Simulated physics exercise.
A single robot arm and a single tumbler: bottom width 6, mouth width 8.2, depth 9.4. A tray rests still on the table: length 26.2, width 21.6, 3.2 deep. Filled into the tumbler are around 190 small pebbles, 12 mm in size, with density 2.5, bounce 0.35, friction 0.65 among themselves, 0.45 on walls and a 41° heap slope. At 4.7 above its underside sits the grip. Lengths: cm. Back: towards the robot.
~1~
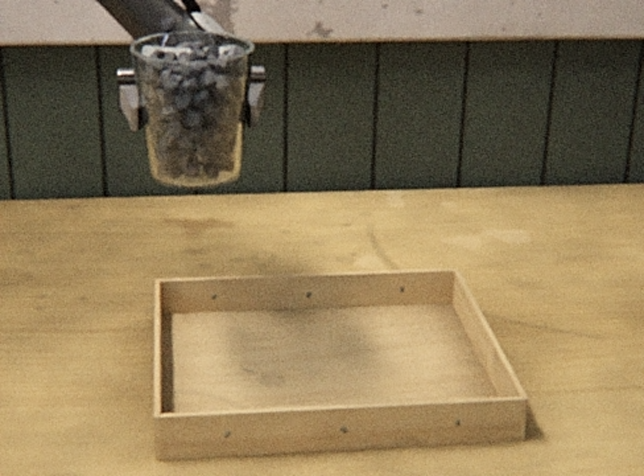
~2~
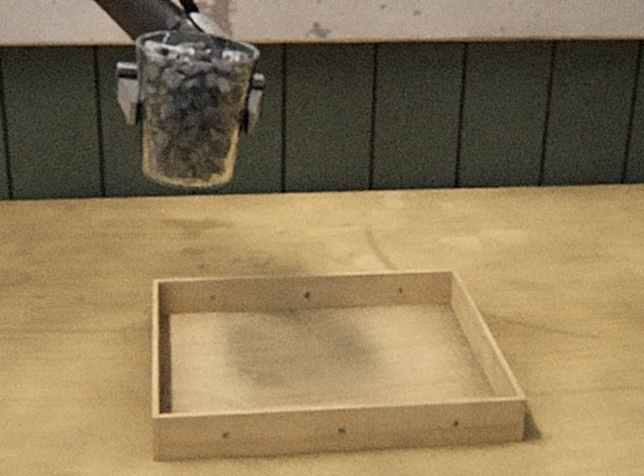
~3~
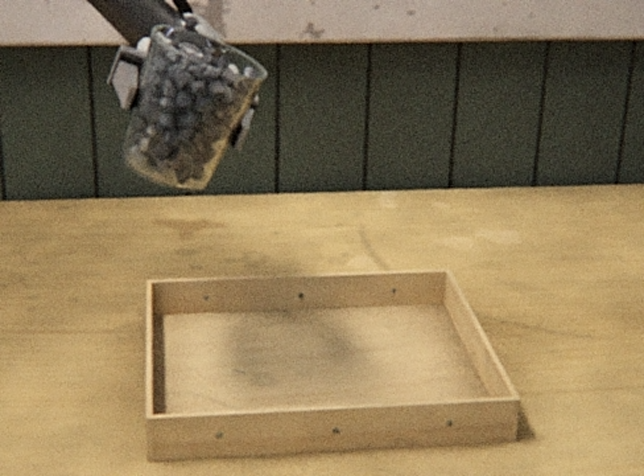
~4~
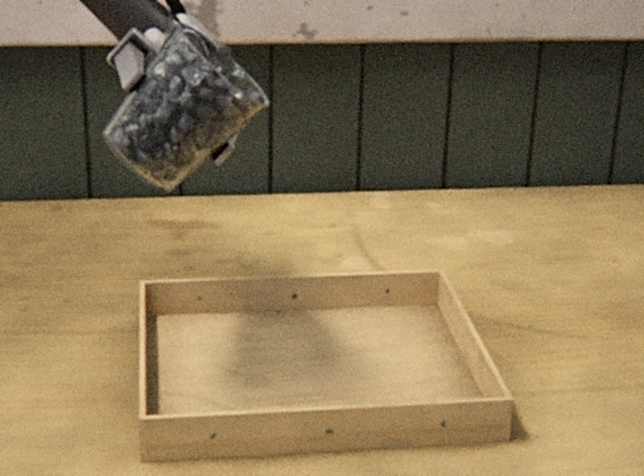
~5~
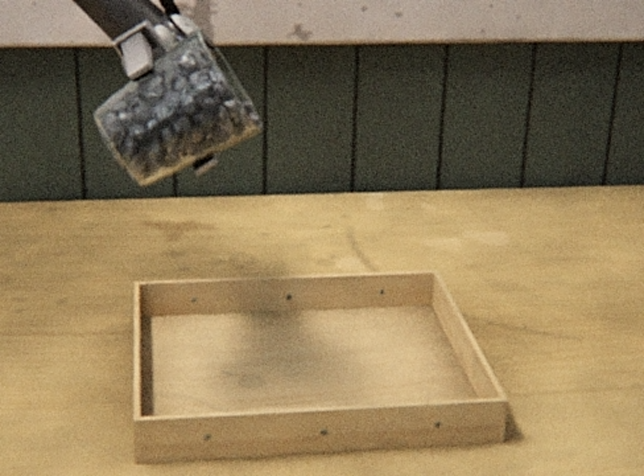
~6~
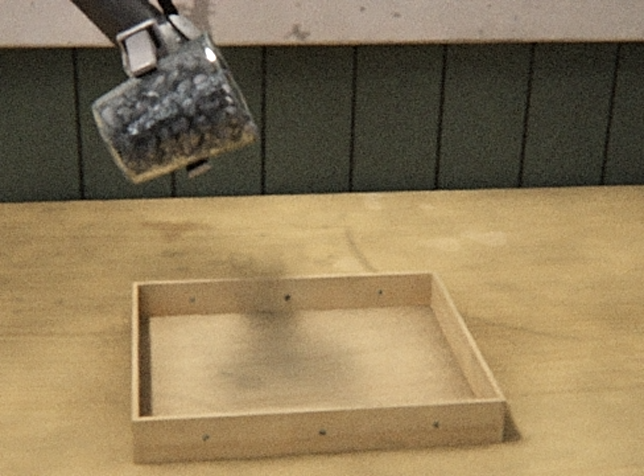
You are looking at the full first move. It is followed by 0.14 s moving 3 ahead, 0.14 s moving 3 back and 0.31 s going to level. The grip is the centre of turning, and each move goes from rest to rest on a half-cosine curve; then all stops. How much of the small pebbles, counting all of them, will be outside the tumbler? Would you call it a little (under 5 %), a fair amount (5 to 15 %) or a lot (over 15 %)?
I would call it a fair amount, 5 to 15 %.
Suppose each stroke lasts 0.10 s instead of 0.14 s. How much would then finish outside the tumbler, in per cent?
Estimate for that case: 20 %.
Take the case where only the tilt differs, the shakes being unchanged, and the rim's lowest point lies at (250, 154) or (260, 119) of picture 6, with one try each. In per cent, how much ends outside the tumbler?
Some 25 and 0 per cent.
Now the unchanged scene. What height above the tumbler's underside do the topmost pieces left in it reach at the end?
I'd put it at close to 10.0 centimetres.
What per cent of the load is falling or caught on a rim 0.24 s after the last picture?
Around 3 per cent of the load.
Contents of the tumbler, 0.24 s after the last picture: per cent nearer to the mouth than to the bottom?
55 %.
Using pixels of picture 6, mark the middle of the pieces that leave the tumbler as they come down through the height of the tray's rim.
Around (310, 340).
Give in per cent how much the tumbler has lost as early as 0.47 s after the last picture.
About 10 per cent by then.
Then, 0.24 s later, tilted 64° forward, highest piece 25 above the table; 183 in the tumbler, 6 in flight or on a rim.
Then, 0.47 s later, tilted 20° forward, highest piece 26 above the table; 173 in the tumbler, 16 in the tray.
Then, 0.79 s later, level, highest piece 28 above the table; 173 in the tumbler, 16 in the tray.
Then, 1.84 s later, level, highest piece 28 above the table; 173 in the tumbler, 16 in the tray.
At rest, 173 in the tumbler, 16 in the tray. That is 8 % outside the tumbler.
